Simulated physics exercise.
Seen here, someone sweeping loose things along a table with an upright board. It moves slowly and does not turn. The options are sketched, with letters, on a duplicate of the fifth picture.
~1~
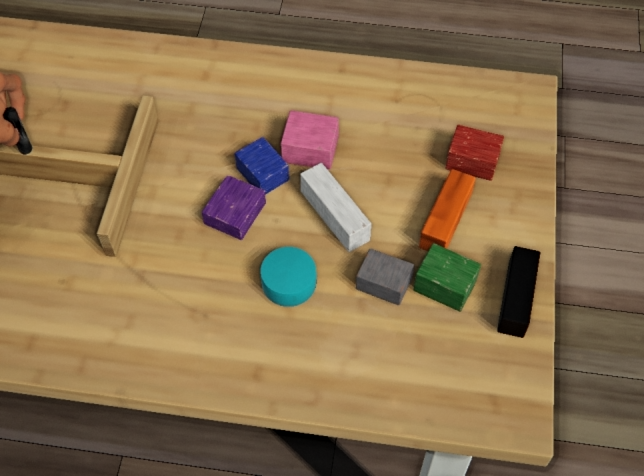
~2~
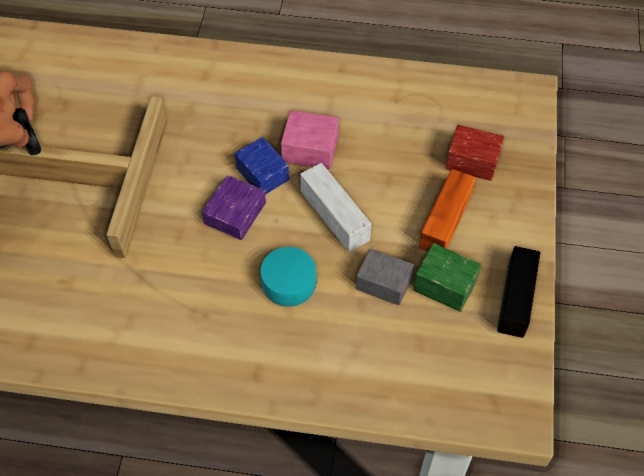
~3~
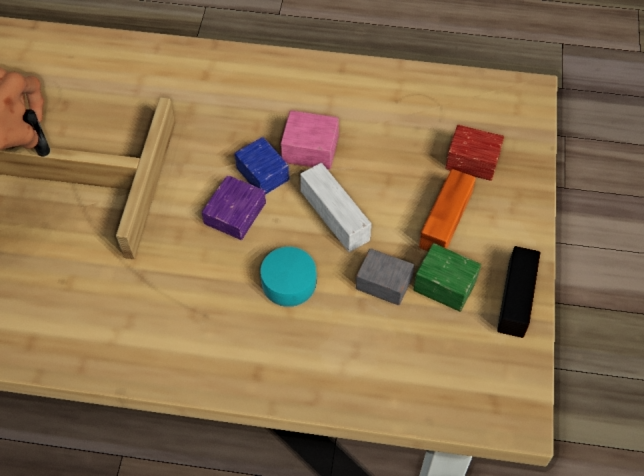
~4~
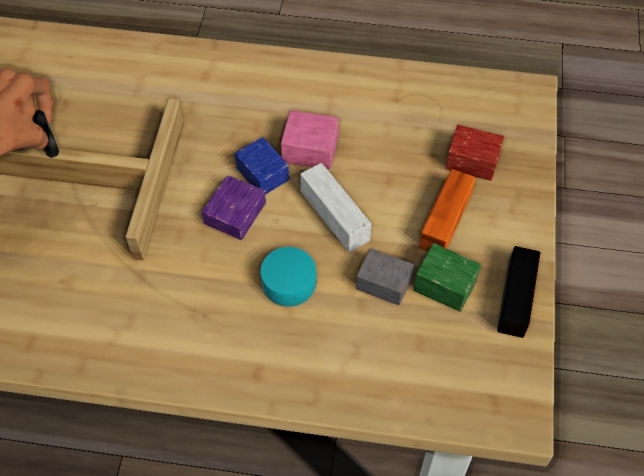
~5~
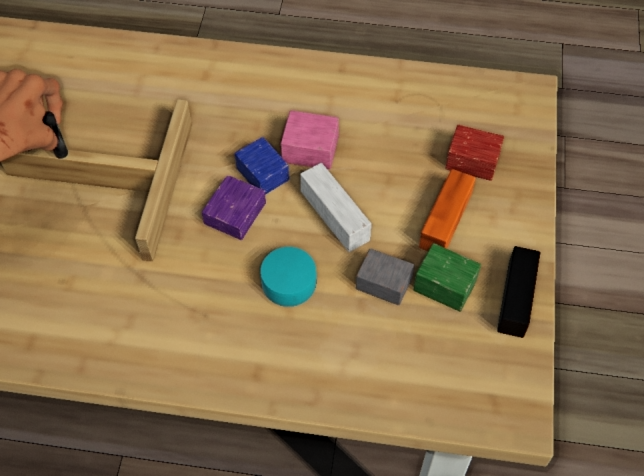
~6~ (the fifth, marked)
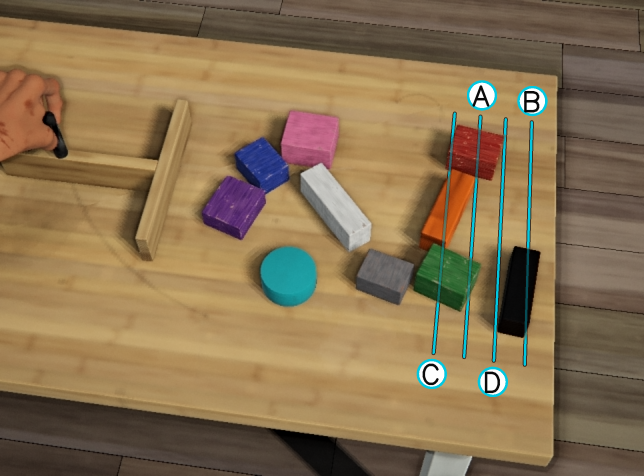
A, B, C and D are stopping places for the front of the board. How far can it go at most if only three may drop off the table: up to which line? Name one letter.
Line A.
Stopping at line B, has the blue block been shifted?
By then, yes.
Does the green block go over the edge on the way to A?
No.
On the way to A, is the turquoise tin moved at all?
Yes.
On the copy, A at (473, 227); B at (529, 233); C at (445, 223); D at (500, 230).
On A. First, board (272, 179); pink block (316, 139); blue block (308, 173).
Then, board (385, 192); orange stick (476, 216); green block (466, 284).
Finally, board (473, 202); black stick over the edge; orange stick over the edge; two fallen.
By contrast, B drops six; C is within the limit but short; D drops five.
